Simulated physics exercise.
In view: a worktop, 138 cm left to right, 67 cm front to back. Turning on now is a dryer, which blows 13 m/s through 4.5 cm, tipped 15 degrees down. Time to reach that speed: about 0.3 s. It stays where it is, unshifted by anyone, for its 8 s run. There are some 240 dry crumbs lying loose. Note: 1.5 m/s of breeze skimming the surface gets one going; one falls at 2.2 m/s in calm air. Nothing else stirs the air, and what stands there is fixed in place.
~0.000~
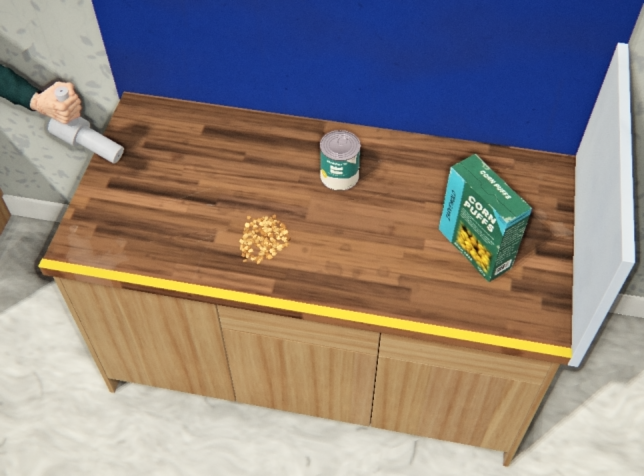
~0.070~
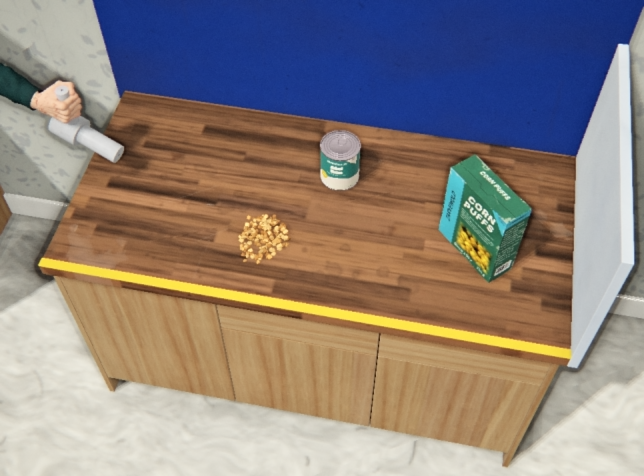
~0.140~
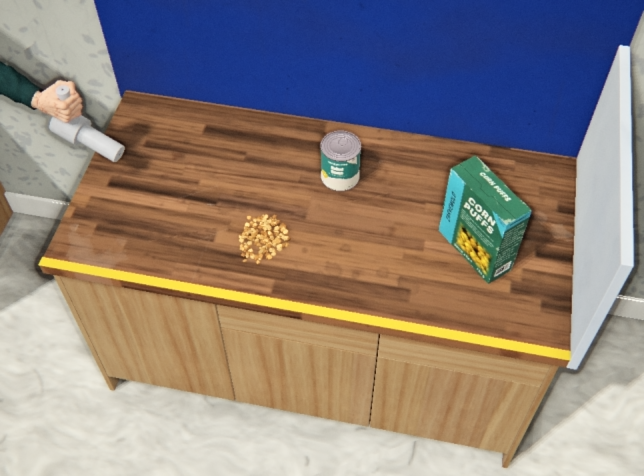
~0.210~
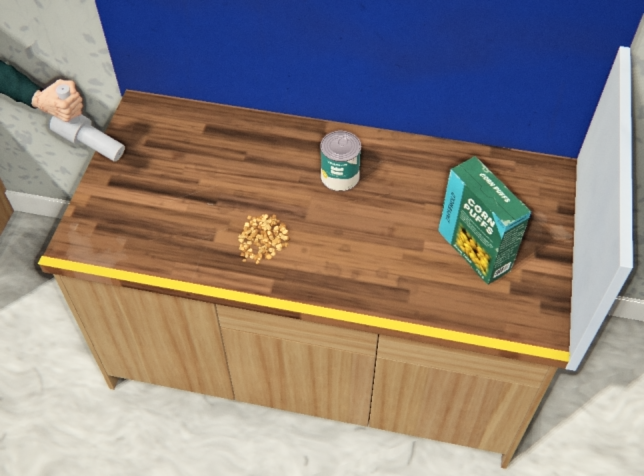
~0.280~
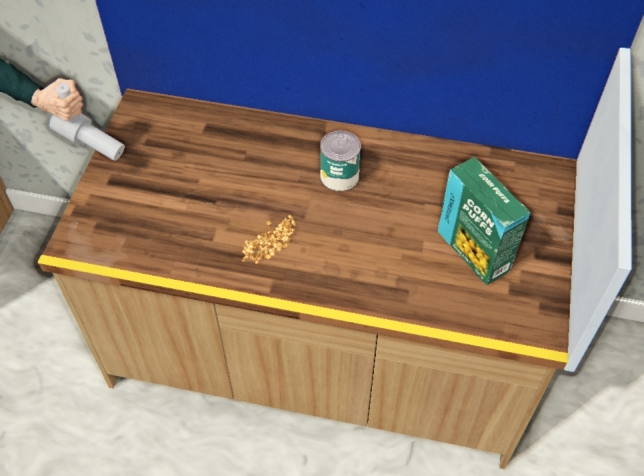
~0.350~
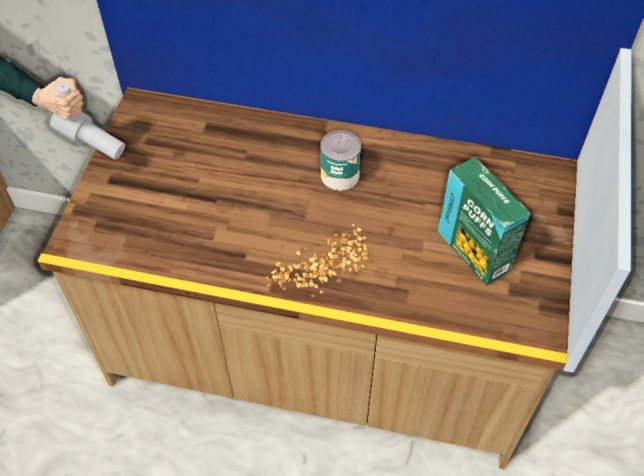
Loose golden crumbs lie still in a small round heap on a wooden counter with a yellow front edge, seen from above at a steady angle. A hand in a dark green sleeve holds a grey dryer at the left, a green-and-white tin stands behind the crumbs, and a green carton of corn puffs stands at the right. The heap then stretches and scatters rightward across the wood, while tin and carton stay put.
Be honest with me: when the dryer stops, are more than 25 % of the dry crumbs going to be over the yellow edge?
Yes - above a quarter.
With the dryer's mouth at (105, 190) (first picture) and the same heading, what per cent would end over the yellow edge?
Outcome: Some 5 in a hundred.
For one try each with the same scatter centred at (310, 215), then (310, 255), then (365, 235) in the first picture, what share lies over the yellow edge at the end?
Going through the three spots in order, you'd get 10 percent, 80 percent and 30 percent.
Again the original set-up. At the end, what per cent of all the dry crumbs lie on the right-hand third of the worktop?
I'd put it at about 30 percent.
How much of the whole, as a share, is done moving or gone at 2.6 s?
The share is roughly 80 %.
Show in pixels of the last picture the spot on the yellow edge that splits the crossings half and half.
Around (425, 336).
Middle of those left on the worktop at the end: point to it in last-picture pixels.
I'd put it around (573, 239).
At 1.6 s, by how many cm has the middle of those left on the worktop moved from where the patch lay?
About 80 cm.
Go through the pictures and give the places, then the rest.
In the first frame, the middle of the dry crumbs is near (266, 240), none has stirred yet and the mouth of the dryer is at (119, 156).
In the second frame, the middle of the dry crumbs is near (262, 238), none has stirred yet and the yellow edge is centred on (294, 311).
In the third frame, the middle of the dry crumbs is near (263, 238), none has stirred yet, the top of a tin is at (341, 146) and the top of a carton is at (491, 189).
In the fourth frame, the middle of the dry crumbs is near (262, 238) and none has stirred yet.
In the fifth frame, the middle of the dry crumbs is near (271, 243), the farthest in sight from the dryer is at (285, 247) and about 50 % have left their places.
In the sixth frame, the middle of the dry crumbs is near (328, 266), the farthest in sight from the dryer is at (372, 261) and all have left their places.
After 1.6 s the count stands so, 72 % are over the yellow edge; the middle of those still in play is near (569, 306).
After 2.6 s the count stands so, 72 % are over the yellow edge; the middle of those still in play is near (571, 267).
After 4.4 s the count stands so, 73 % are over the yellow edge; the middle of those still in play is near (572, 247).
After 8.0 s, at the end, 74 % are over the yellow edge; the middle of those still in play is near (573, 239).
